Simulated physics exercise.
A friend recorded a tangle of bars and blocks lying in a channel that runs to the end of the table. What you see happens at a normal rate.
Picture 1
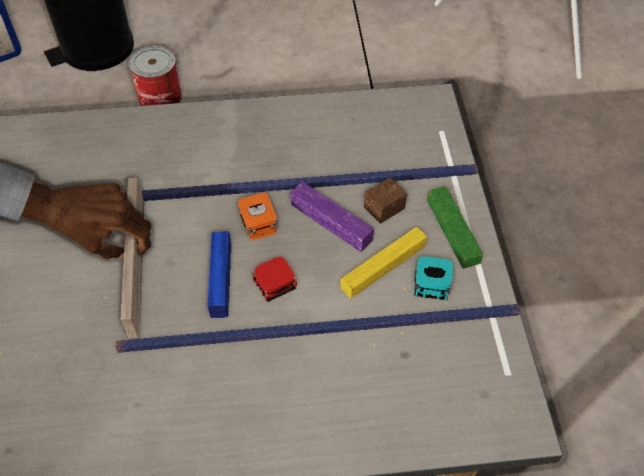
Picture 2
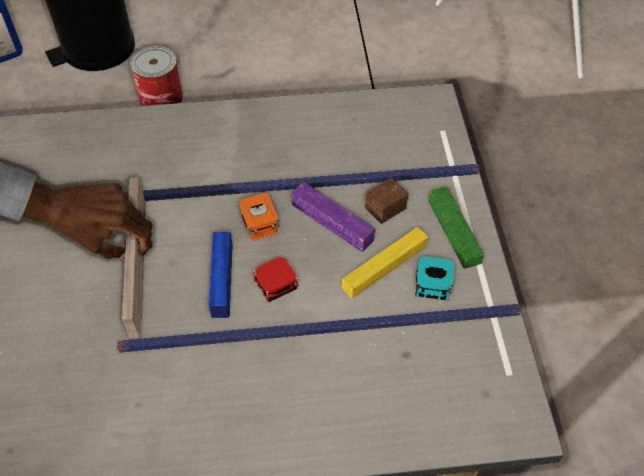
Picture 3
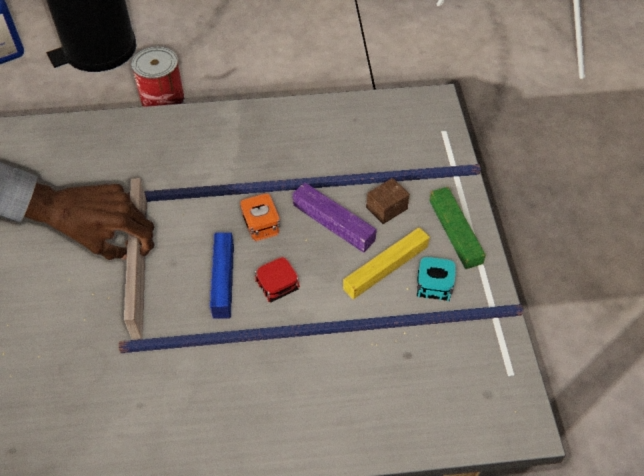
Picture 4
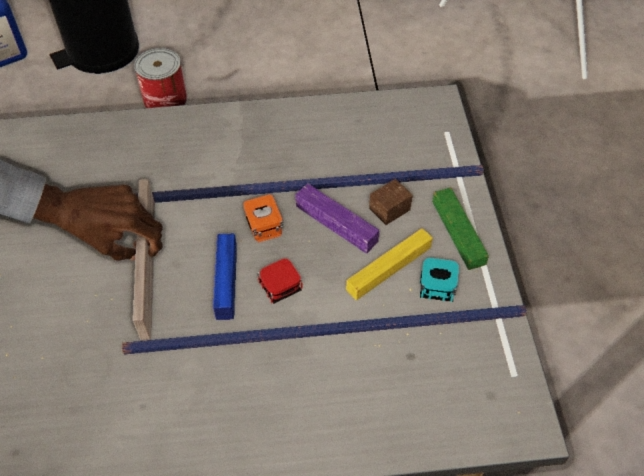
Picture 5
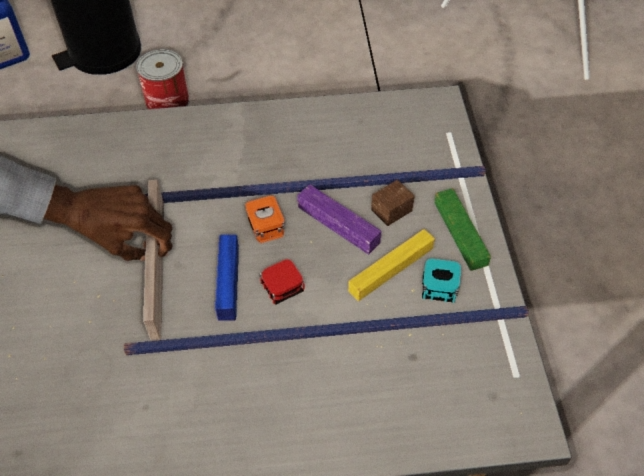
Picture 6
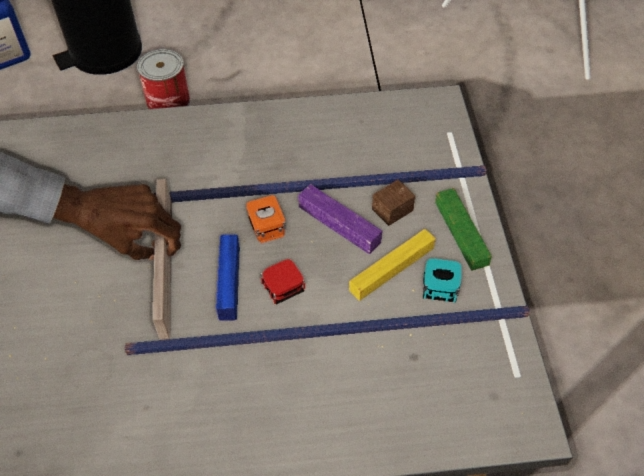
A hand sliding a wooden board slightly right between two dark blue rails, toward colourful bars and blocks lying still on a table.
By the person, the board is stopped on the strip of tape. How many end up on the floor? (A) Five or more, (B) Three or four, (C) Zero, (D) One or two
Five or more (A).
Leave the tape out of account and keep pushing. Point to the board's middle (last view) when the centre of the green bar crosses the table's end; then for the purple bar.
The green bar gives roughly (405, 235), the purple bar roughly (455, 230).
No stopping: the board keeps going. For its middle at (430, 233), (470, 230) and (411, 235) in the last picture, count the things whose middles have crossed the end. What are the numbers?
Per position: 1 / 5 / 1.
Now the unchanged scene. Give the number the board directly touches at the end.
2 in contact.
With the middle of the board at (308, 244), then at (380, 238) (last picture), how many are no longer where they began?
5 and 8.
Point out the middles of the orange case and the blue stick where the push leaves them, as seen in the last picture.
First (493, 199), then (495, 253).
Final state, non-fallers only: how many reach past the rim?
The answer comes to 1.
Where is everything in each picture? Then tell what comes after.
Green bar (454, 226); turquoise case (433, 278); brown block (385, 201); board (134, 256); tape (471, 239), in the first picture.
Turquoise case (434, 279); orange case (259, 217), in the second picture.
Brown block (388, 201); purple bar (334, 217), in the third picture.
Green bar (459, 228); blue stick (226, 276), in the fourth picture.
Turquoise case (441, 281); yellow bar (392, 265), in the fifth picture.
Green bar (462, 228); turquoise case (442, 281); brown block (393, 202); board (163, 257); tape (480, 241), in the sixth picture.
Soon after, none off yet; green bar at rest near (462, 228); turquoise case at rest near (442, 281); brown block at rest near (393, 202).
Then, none off yet; green bar moving near (467, 228); turquoise case moving near (450, 285); brown block moved about its own width near (417, 195).
Further on, one off so far; green bar on its side near (523, 254); turquoise case moved well along near (523, 284); brown block moved well along near (488, 183).
At rest, the number that fall off is five or more; fallen, red case, purple bar, yellow bar, brown block, turquoise case and green bar.
